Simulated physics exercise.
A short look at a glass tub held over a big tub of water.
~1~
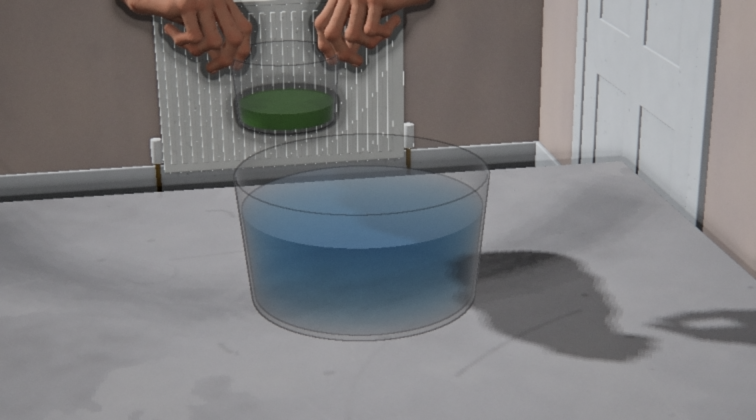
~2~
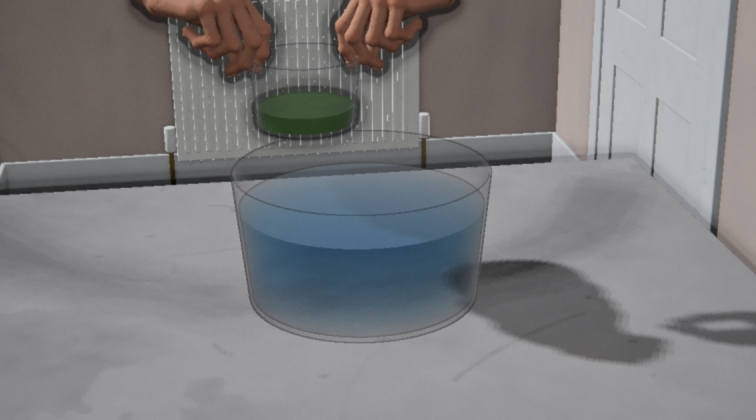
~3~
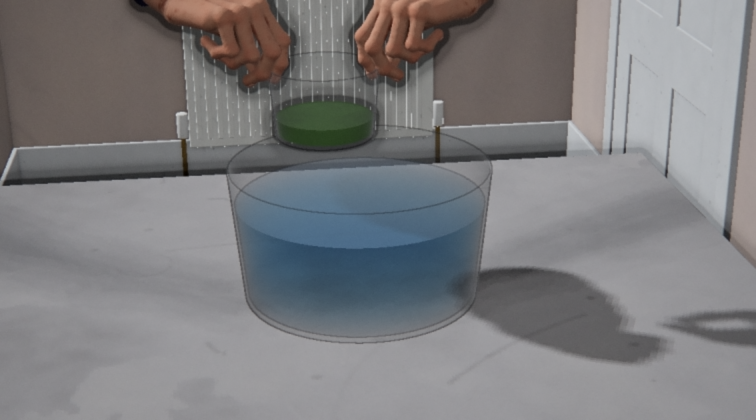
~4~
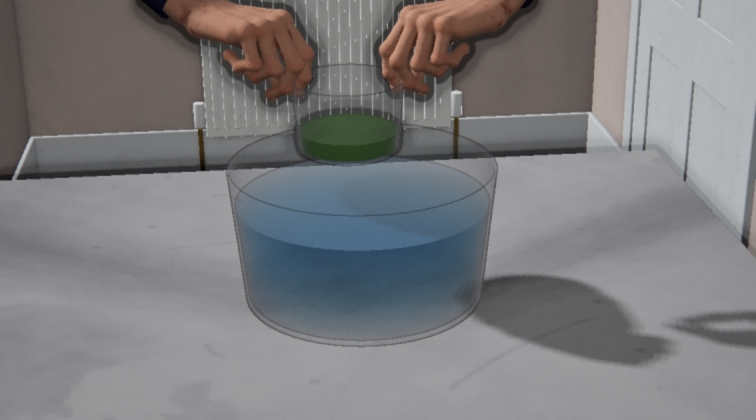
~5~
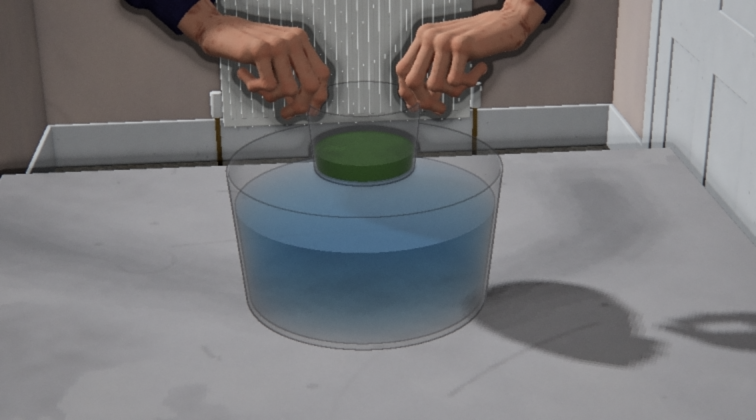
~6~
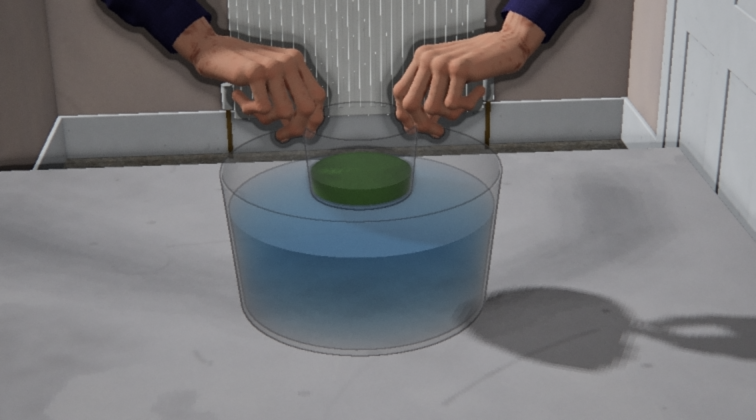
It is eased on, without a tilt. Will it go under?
It floats.
Next, the tub dips into the water.
After that, it bobs and steadies.
Finally, the tub floats with about half of its side showing.
